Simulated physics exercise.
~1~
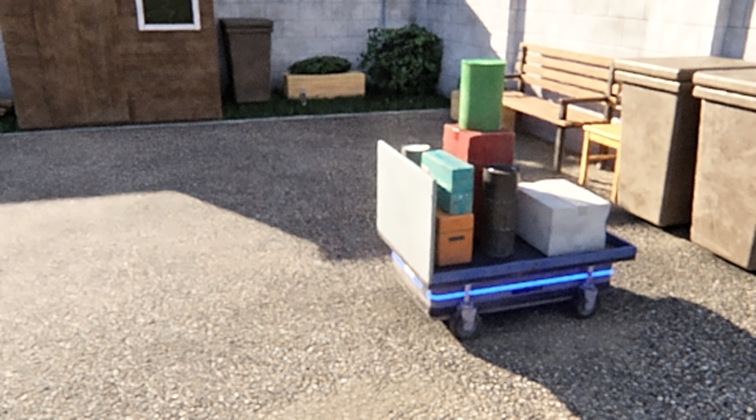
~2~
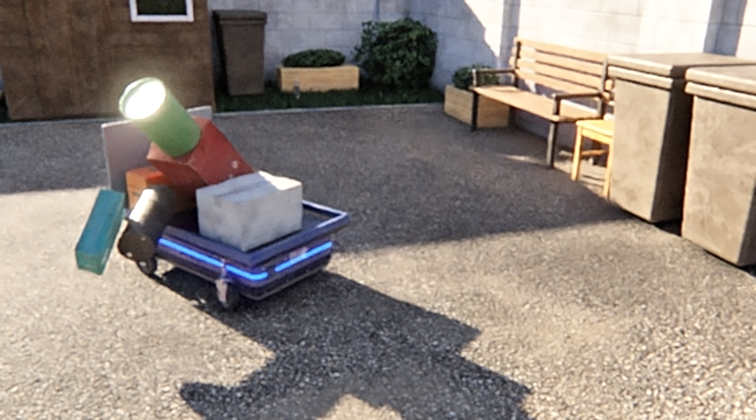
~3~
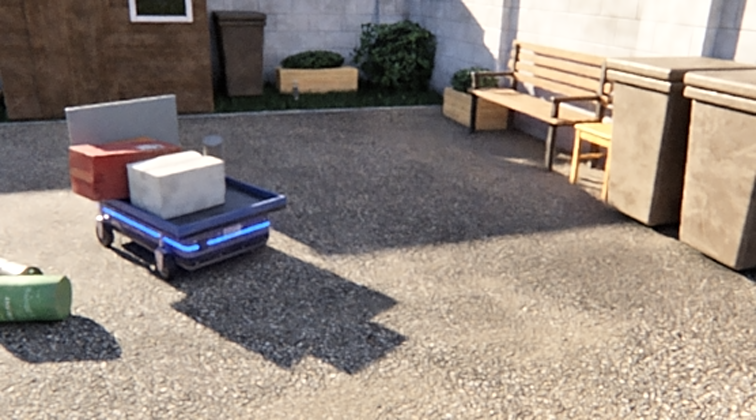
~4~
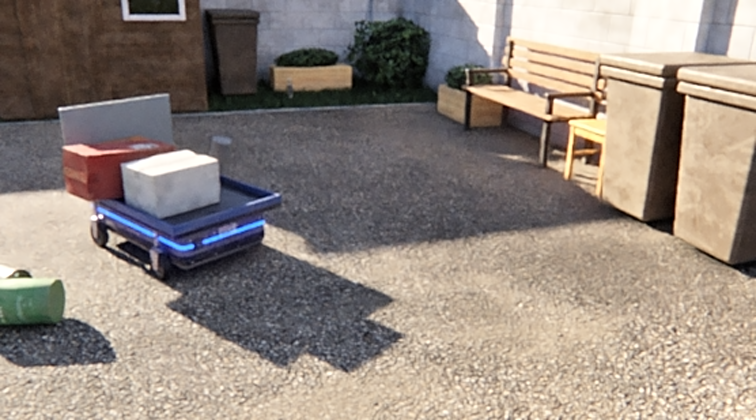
A loaded delivery cart swings left and stops, spilling several items while two boxes stay aboard.
